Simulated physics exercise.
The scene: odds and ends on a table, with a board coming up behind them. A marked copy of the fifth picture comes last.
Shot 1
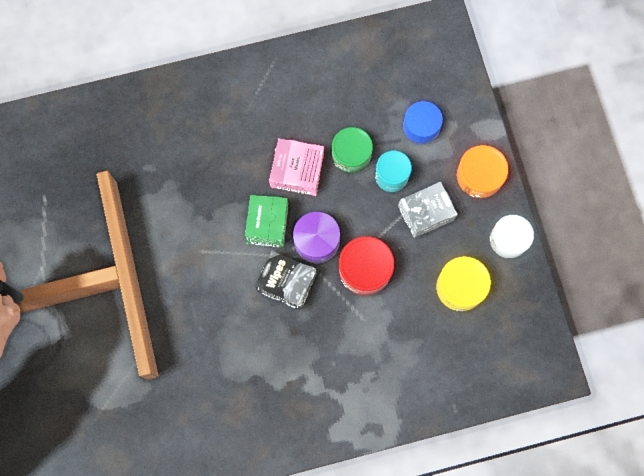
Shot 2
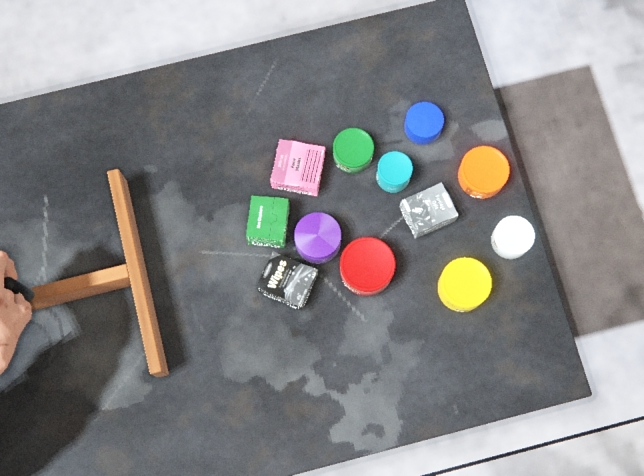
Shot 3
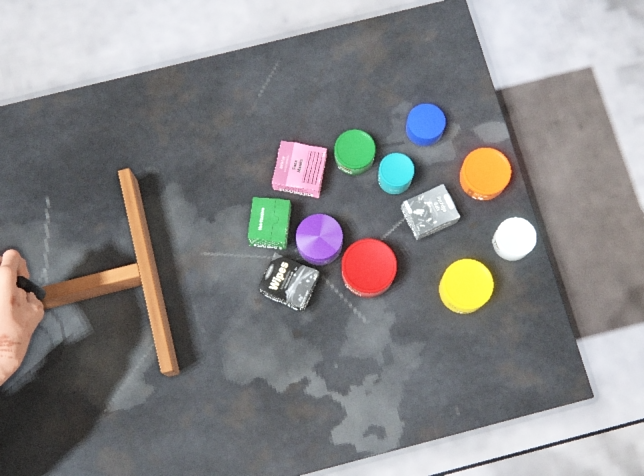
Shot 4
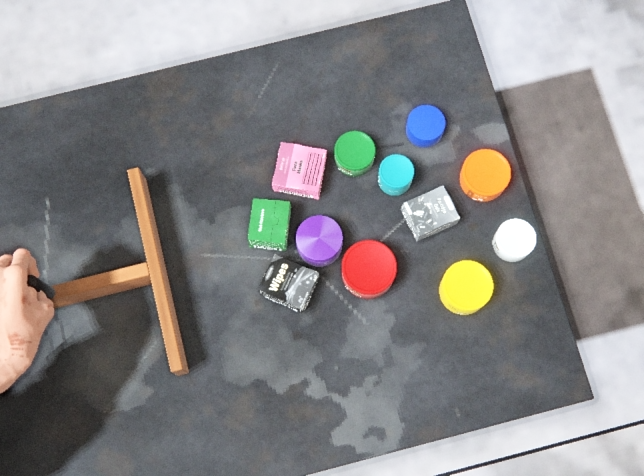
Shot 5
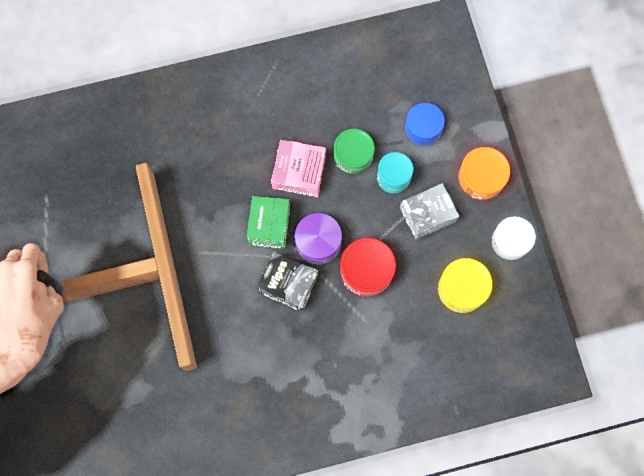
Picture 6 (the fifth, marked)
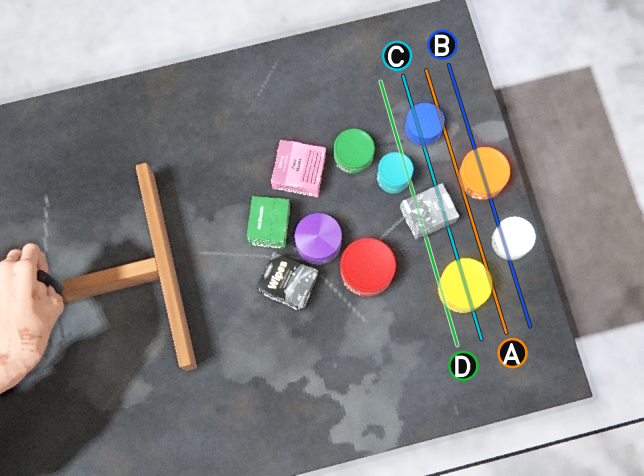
A wooden T-shaped board, gripped by a hand at the left, slides slowly to the right across a dark tabletop. It moves a short way nearer to a loose group of colourful round tubs and small packets, which stay where they are, with a gap still between them and the board.
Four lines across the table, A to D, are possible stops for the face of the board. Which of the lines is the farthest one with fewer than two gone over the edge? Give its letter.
The farthest such stop is D.
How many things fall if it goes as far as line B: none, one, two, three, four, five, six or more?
In all, six or more.
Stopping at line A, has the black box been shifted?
Yes.
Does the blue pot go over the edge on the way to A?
Yes.
On the marked copy, A at (465, 197); B at (488, 191); C at (441, 203); D at (418, 209).
With D. Early on, board (255, 239); black box (305, 277); green packet (278, 217).
Further on, board (347, 216); orange jar (491, 171); yellow jar (487, 295).
At the end, board (416, 199); grey packet (523, 202); blue pot (489, 97); none fallen.
As for the rest, A drops four; B drops seven; C drops three.
